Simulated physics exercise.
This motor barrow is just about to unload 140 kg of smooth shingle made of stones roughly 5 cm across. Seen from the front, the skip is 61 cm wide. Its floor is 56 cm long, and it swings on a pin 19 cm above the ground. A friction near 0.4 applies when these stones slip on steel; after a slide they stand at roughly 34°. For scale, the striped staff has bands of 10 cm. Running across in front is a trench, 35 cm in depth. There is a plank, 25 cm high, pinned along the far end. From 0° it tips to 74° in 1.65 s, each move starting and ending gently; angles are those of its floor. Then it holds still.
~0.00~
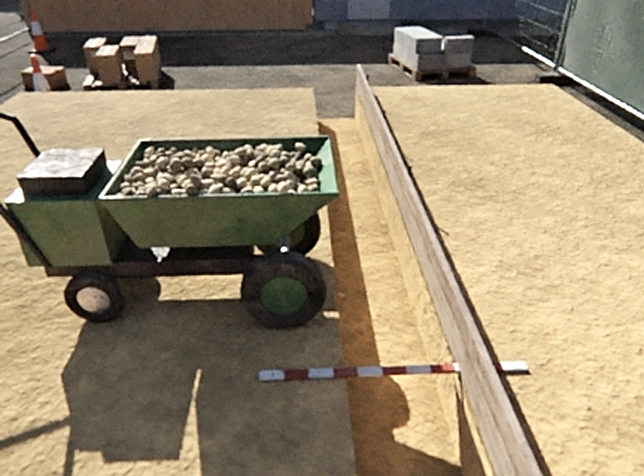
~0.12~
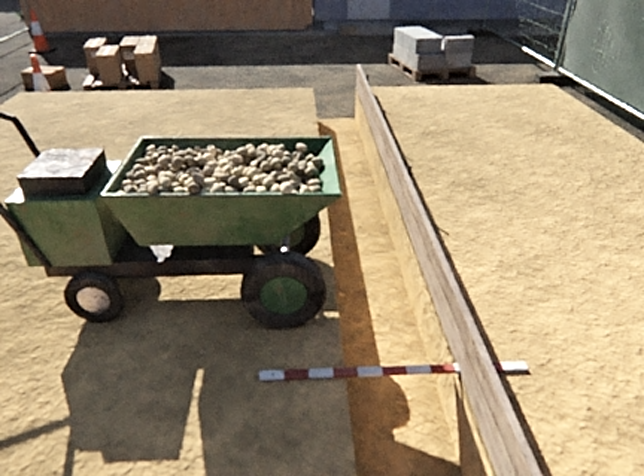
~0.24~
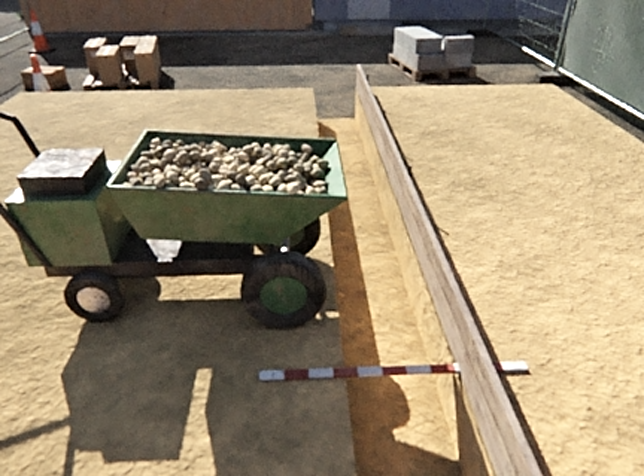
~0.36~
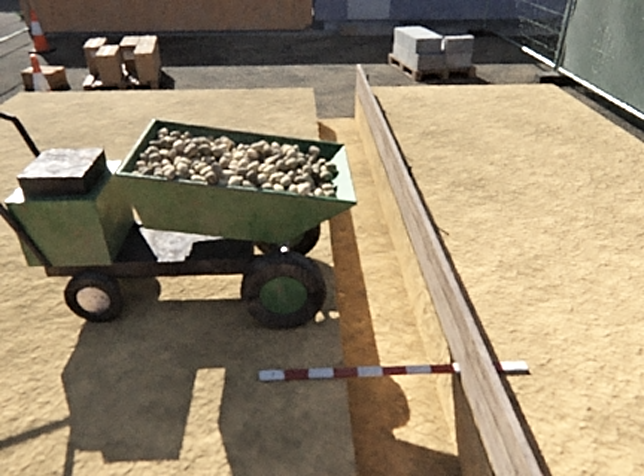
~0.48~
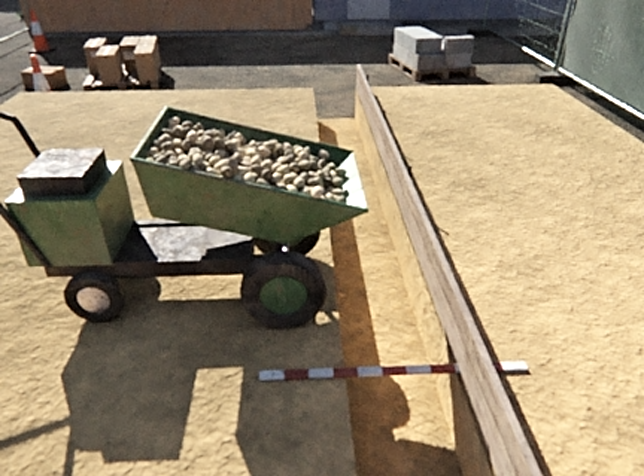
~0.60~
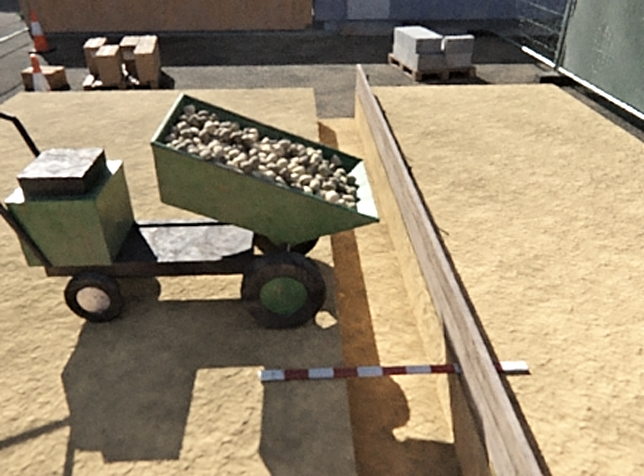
Green motor barrow standing beside a plank-lined trench, its skip of smooth stones slowly tilting down towards the right, rear end rising.
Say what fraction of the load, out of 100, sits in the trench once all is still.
About 94 out of 100.
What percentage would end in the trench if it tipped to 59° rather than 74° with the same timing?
Roughly 85 percent.
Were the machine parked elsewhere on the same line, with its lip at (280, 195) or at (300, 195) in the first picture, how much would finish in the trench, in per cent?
That gives roughly 100 per cent and roughly 100 per cent.
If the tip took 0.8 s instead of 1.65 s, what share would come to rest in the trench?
Trench share: Approx. 90%.
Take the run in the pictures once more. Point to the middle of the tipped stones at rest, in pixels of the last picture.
Middle at around (392, 329), I'd say.
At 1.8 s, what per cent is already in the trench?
65 per cent, give or take.
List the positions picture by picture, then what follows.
In the first picture, the skip is at 0°, its lip at (339, 194); the top of the load is at (220, 158).
In the second picture, the skip is at 1°, its lip at (341, 195); the top of the load is at (208, 158); the stones move at 0.2 m/s on average.
The third picture shows lip at (348, 198), floor tilted 4°, highest stones at (180, 152); the stones move at 0.3 m/s on average.
The fourth picture shows lip at (357, 204), floor tilted 9°, highest stones at (180, 144); the stones move at 0.4 m/s on average.
The fifth picture shows lip at (368, 211), floor tilted 15°, highest stones at (184, 132); the stones move at 0.5 m/s on average.
In the sixth picture, the skip is at 22°, its lip at (379, 221); the top of the load is at (194, 121); the stones move at 0.5 m/s on average.
After 1.2 s the floor is at 63°; 92 % in the skip, 8 % in the trench; the foremost stones are at (427, 263).
After 1.8 s the floor is at 74°; 29 % in the skip, 65 % in the trench, 6 % past the trench; the foremost stones are at (514, 271).
After 2.1 s the floor is at 74°; 5 % in the skip, 90 % in the trench, 6 % past the trench; the foremost stones are at (546, 262).
After 4.1 s the floor is at 74°; 0 % in the skip, 94 % in the trench, 6 % past the trench; the foremost stones are at (554, 262).
